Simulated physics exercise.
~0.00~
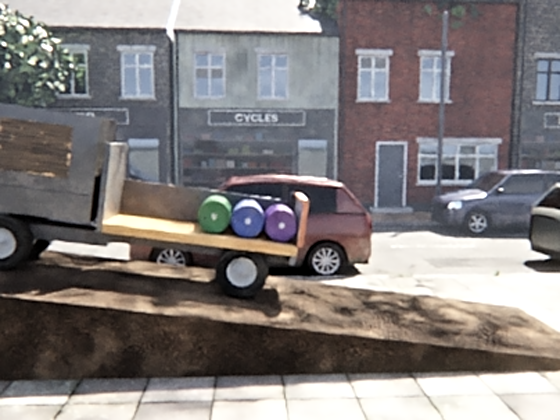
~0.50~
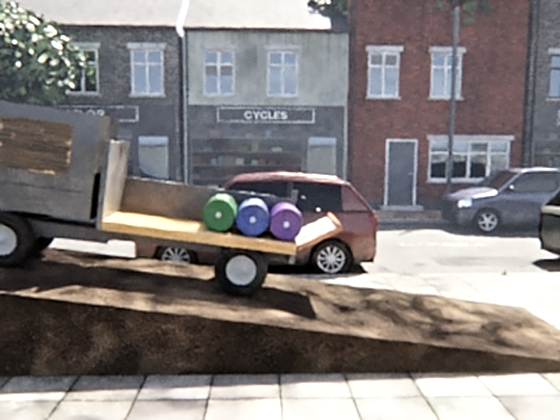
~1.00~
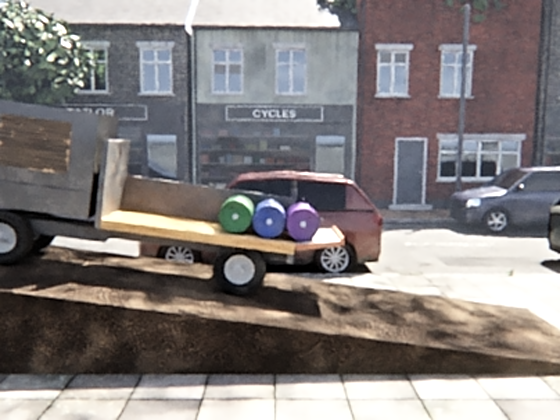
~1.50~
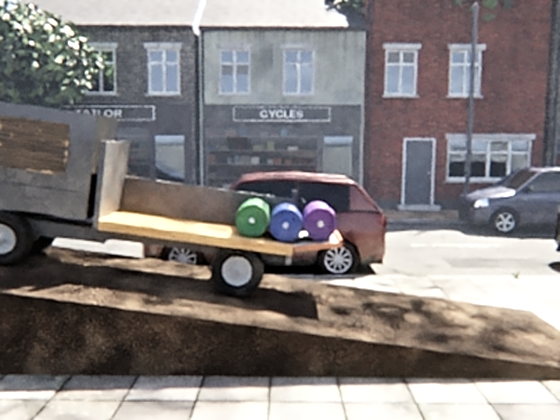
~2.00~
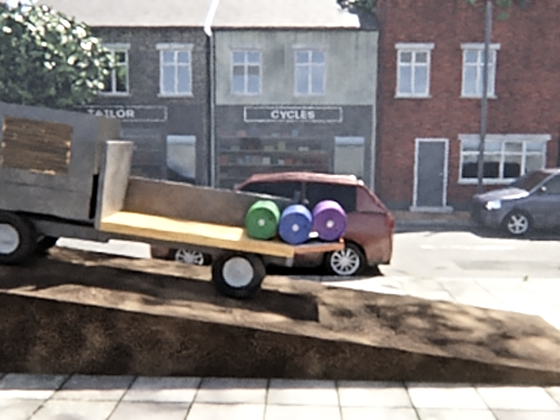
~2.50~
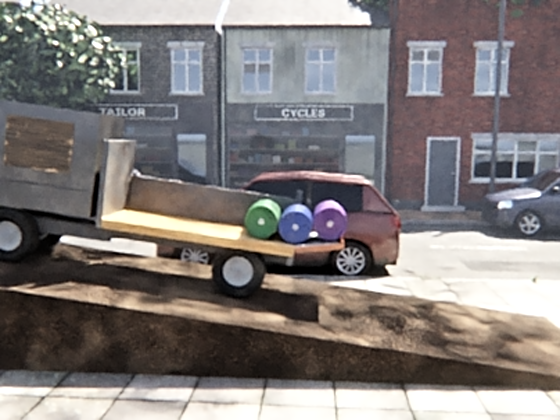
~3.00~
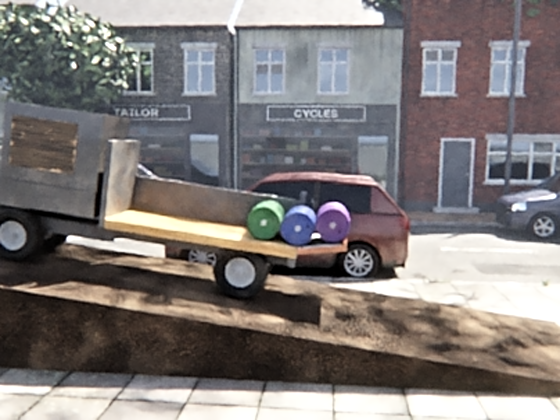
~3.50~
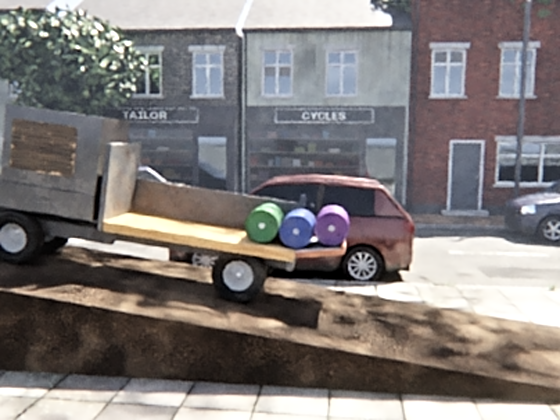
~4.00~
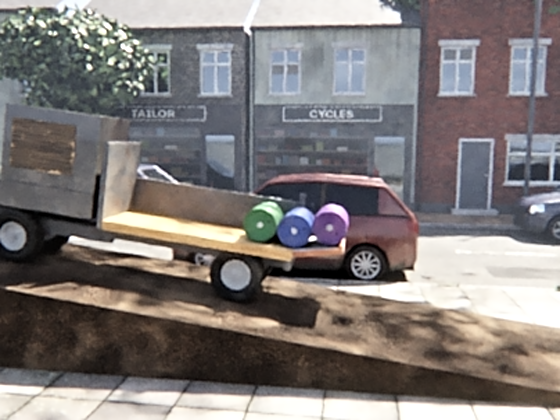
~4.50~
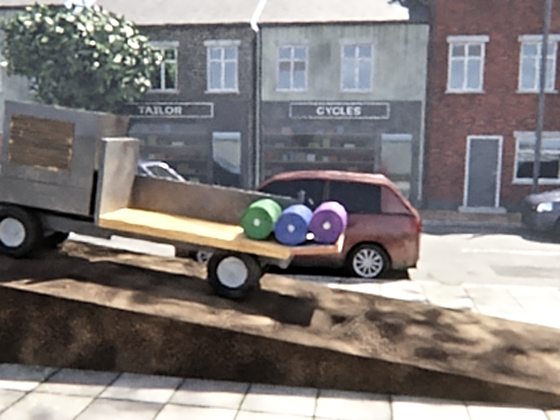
Green, blue and purple barrels rolling right along a sloping truck bed as the tailgate drops, stopping together at its edge.
